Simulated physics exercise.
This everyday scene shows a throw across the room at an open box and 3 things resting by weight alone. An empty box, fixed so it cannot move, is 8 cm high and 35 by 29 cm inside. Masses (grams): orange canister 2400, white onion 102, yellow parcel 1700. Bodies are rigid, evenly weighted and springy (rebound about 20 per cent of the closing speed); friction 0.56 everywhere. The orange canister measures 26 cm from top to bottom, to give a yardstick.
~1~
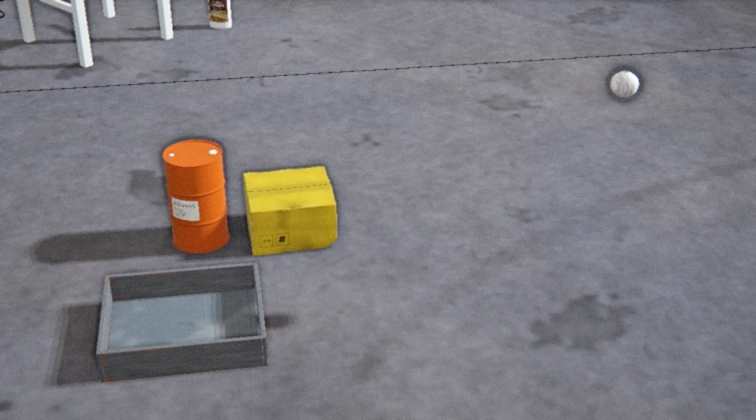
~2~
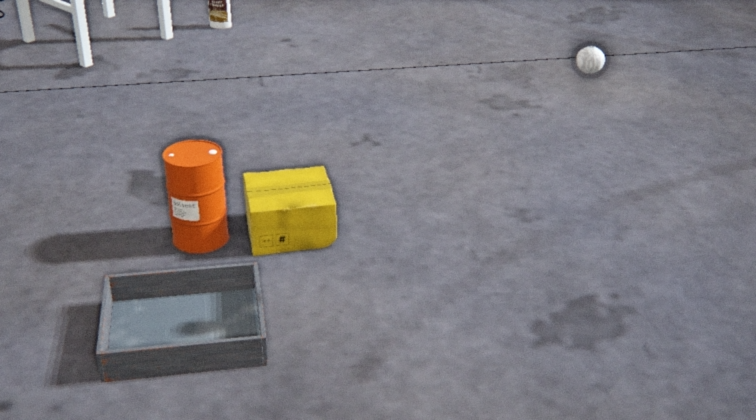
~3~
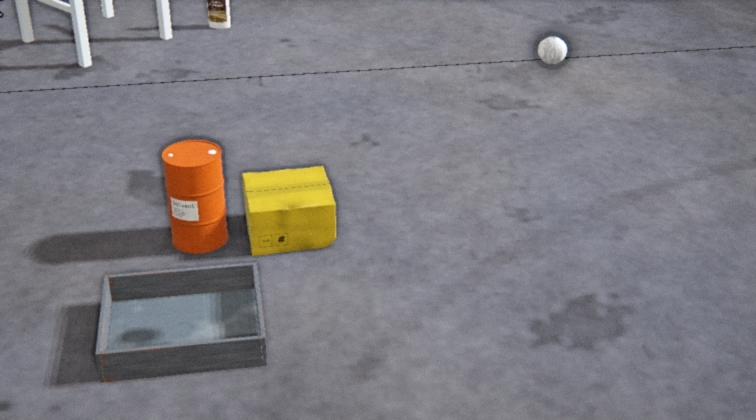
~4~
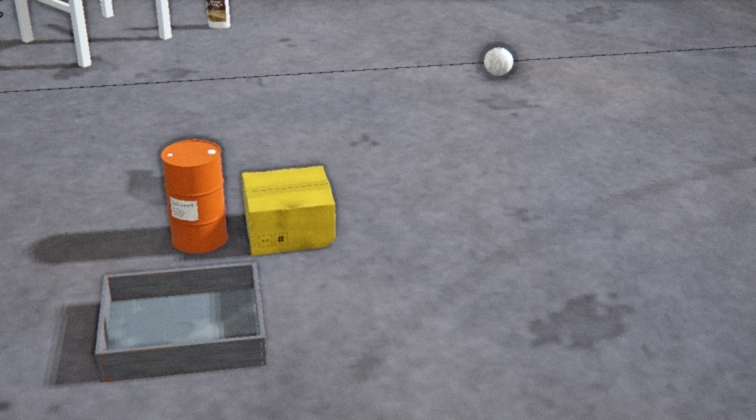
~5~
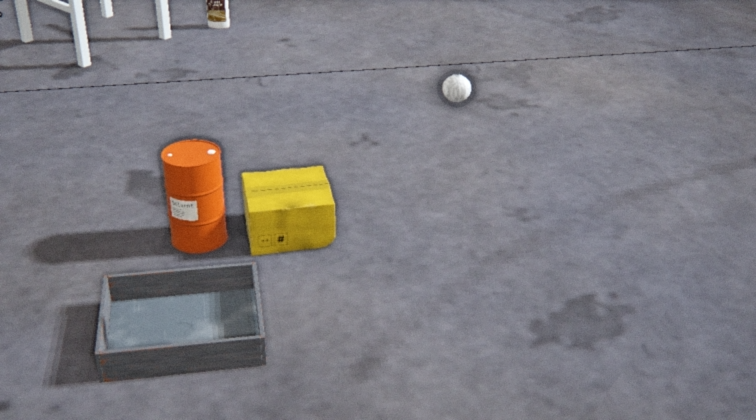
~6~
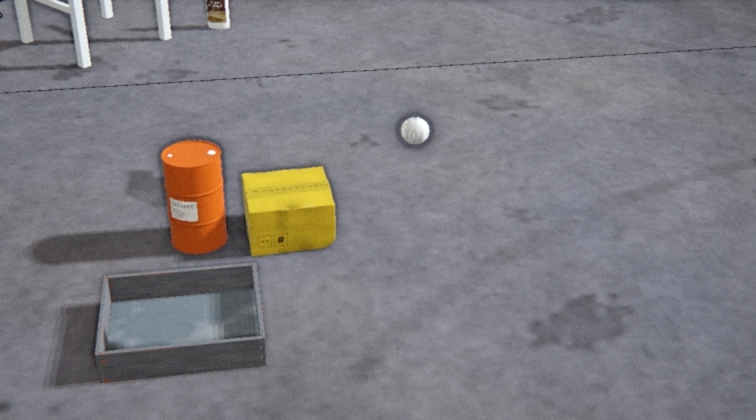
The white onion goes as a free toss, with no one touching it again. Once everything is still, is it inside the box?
No.
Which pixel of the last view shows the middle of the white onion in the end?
At pixel (308, 340) or so, give or take.
Then, 0.10 s on from there, 39 cm to go; white onion near (348, 229).
Then, 0.30 s on from there, onion outside, 25 cm from the box's middle; white onion near (283, 330).
In the end, onion outside, 31 cm from the box's middle; the bystanders under 10 cm from the start. At the end, from the last picture's camera, white onion near (308, 340).
